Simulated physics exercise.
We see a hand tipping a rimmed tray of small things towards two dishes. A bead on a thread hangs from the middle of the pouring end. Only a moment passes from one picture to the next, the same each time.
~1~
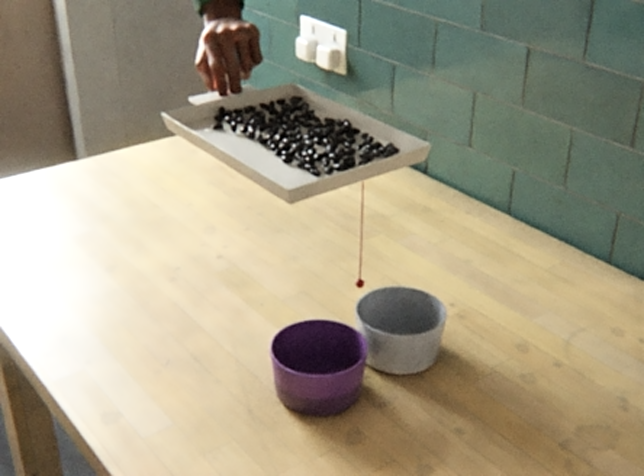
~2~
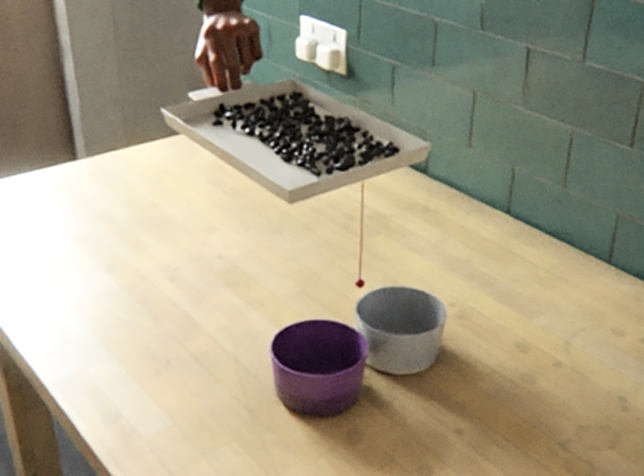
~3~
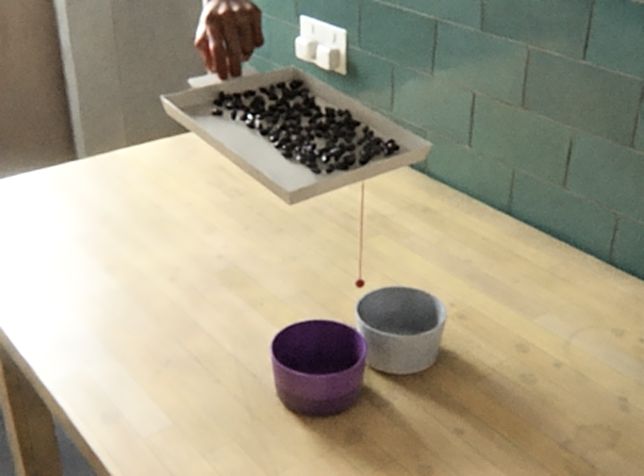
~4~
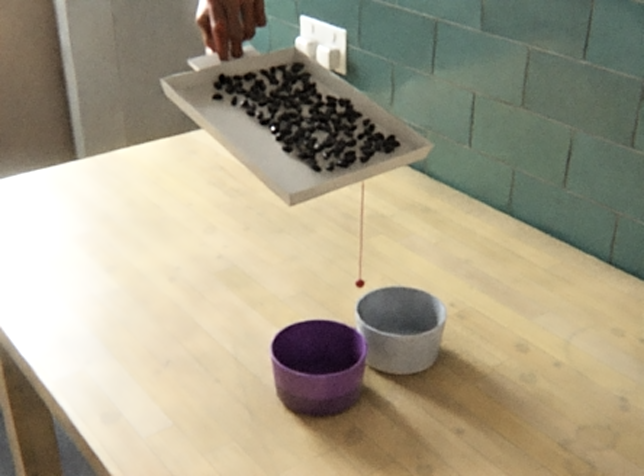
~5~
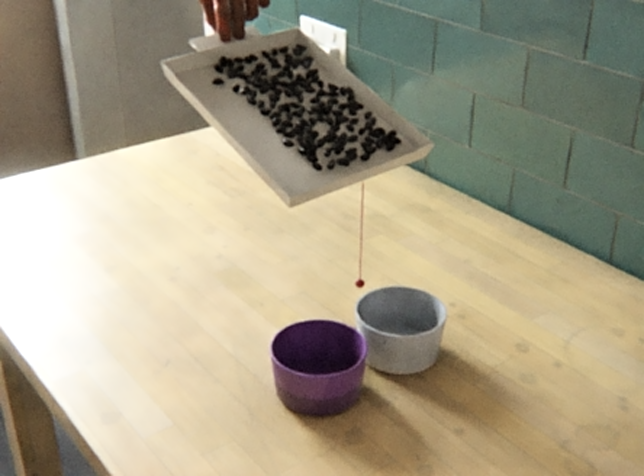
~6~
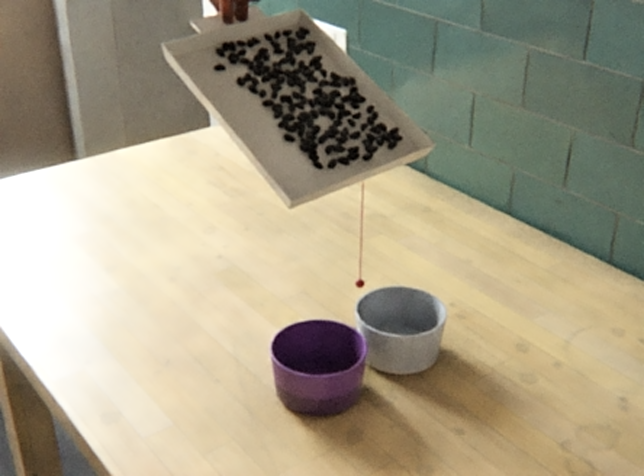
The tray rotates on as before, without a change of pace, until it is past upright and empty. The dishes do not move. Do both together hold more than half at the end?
Together they catch the larger part.
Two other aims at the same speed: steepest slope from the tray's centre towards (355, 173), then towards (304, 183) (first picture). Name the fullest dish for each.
First the dish on the right, then the left dish.
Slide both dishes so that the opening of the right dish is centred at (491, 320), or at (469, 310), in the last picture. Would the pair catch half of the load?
The first try: Not half. The second: Not half.
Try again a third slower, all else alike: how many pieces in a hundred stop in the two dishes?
About 90 per cent.
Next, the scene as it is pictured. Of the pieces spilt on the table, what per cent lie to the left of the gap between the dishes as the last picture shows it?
Close to 30 per cent.
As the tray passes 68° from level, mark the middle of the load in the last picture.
Near (346, 155).
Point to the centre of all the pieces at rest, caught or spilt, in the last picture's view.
Around (340, 379).
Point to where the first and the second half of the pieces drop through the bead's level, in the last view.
The first part at (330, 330); the rest at (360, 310).
Soon after the last picture, tray tipped steeply; nearly all on the tray; a small part in the air.
A little later, tray tipped past a quarter turn; about a third on the tray; about a quarter in the left dish; a small part in the right dish; a small part outside both; about a quarter in the air.
Later still, tray tipped past a quarter turn; about half in the left dish; about a quarter in the right dish; about a quarter outside both.
At rest, tray tipped past a quarter turn; about half in the left dish; about a quarter in the right dish; about a quarter outside both.
